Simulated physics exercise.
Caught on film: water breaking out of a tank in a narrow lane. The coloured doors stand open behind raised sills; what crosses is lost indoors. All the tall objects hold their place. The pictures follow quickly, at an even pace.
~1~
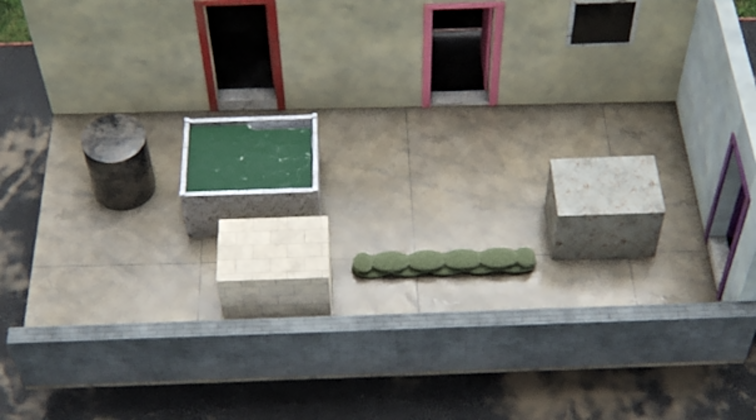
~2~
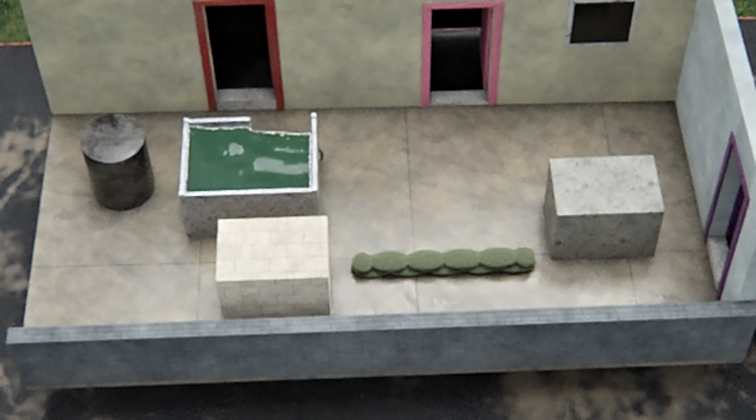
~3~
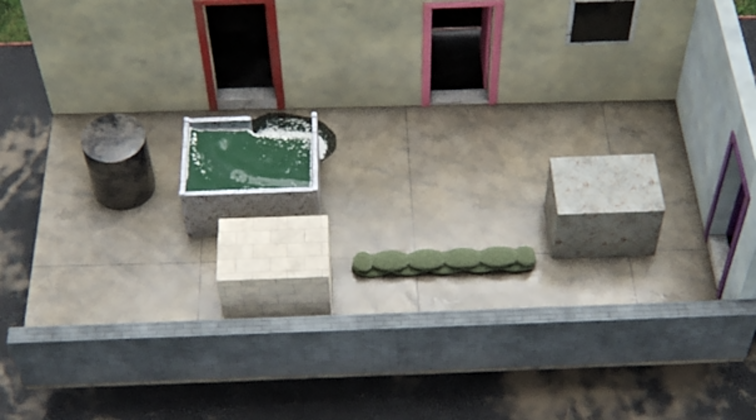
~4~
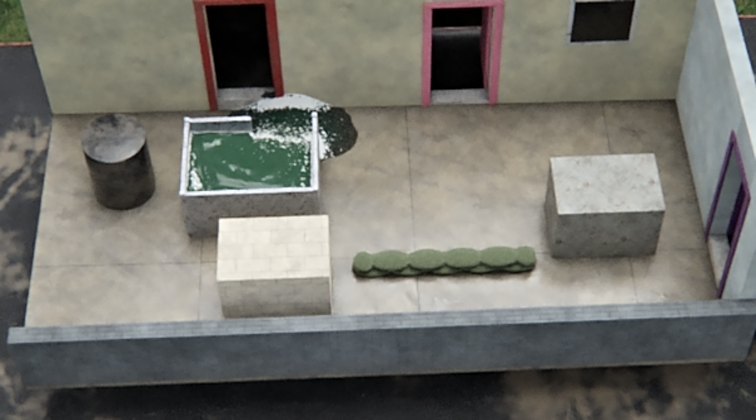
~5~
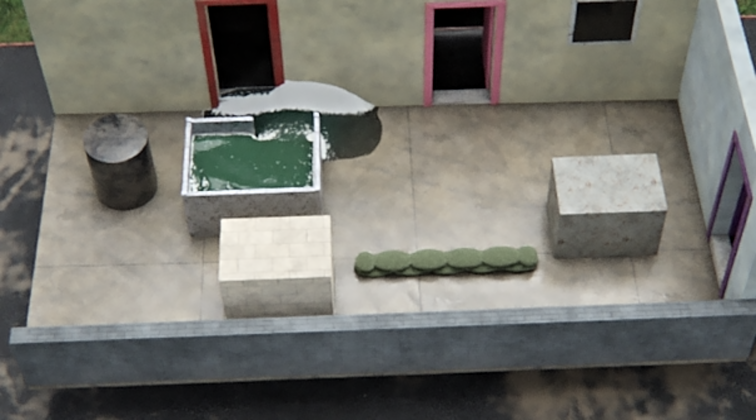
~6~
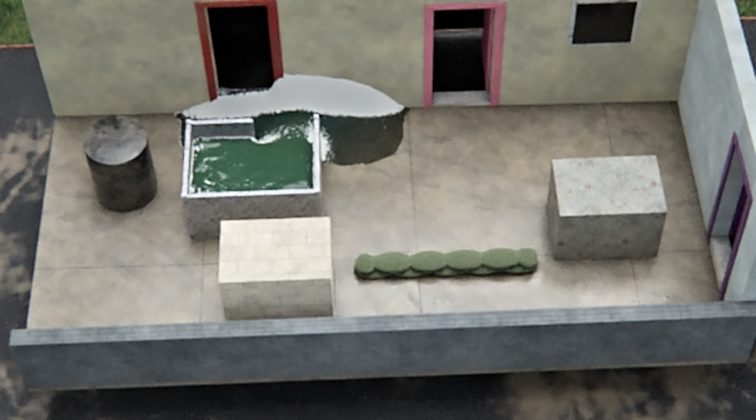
Green water in a tank breaks out at the far side and spreads across the paved ground.
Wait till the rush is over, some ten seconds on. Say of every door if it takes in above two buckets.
The purple door admits no more than that; the red door lets in a lot; the pink door admits no more than that.
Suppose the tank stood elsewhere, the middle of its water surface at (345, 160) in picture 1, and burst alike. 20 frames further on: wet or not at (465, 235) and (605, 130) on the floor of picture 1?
As listed: Free of water, wet.
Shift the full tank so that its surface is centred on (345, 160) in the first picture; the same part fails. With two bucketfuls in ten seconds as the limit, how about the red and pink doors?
My reading: Red door takes less; pink door goes over.
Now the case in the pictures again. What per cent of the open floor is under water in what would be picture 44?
Roughly 60 per cent.
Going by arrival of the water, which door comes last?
It is the purple one.
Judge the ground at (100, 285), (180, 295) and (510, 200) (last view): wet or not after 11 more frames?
In that order: Clear, clear, awash.
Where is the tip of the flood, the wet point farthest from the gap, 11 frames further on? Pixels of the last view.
Close to (675, 108).
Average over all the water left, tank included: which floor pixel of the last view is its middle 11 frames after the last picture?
At about (321, 168).
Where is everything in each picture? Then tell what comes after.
The first frame shows the tank at (251, 158) is whole and still.
In the second frame, the front is at a hidden place, out from the gap on the tank's far side.
In the third frame, the front is at a hidden place, out from the gap on the tank's far side.
In the fourth frame, water pours out on the tank's far side and has run to (335, 108).
In the fifth frame, water pours out on the tank's far side and has run to (373, 108).
In the sixth frame, water pours out on the tank's far side and has run to (404, 109).
A moment on, water covers 20 % of the floor; the purple door not reached, the red door over two buckets in, the pink door wet at the sill, nothing in.
Next, water covers 40 % of the floor; the purple door not reached, the red door far over two buckets in, the pink door wet at the sill, nothing in.
Then, water covers 50 % of the floor; the purple door wet at the sill, nothing in, the red door far over two buckets in, the pink door under two buckets in.
Later, water covers 60 % of the floor; the purple door wet at the sill, nothing in, the red door far over two buckets in, the pink door under two buckets in.
In the end, water covers 70 % of the floor; the purple door wet at the sill, nothing in, the red door far over two buckets in, the pink door under two buckets in.
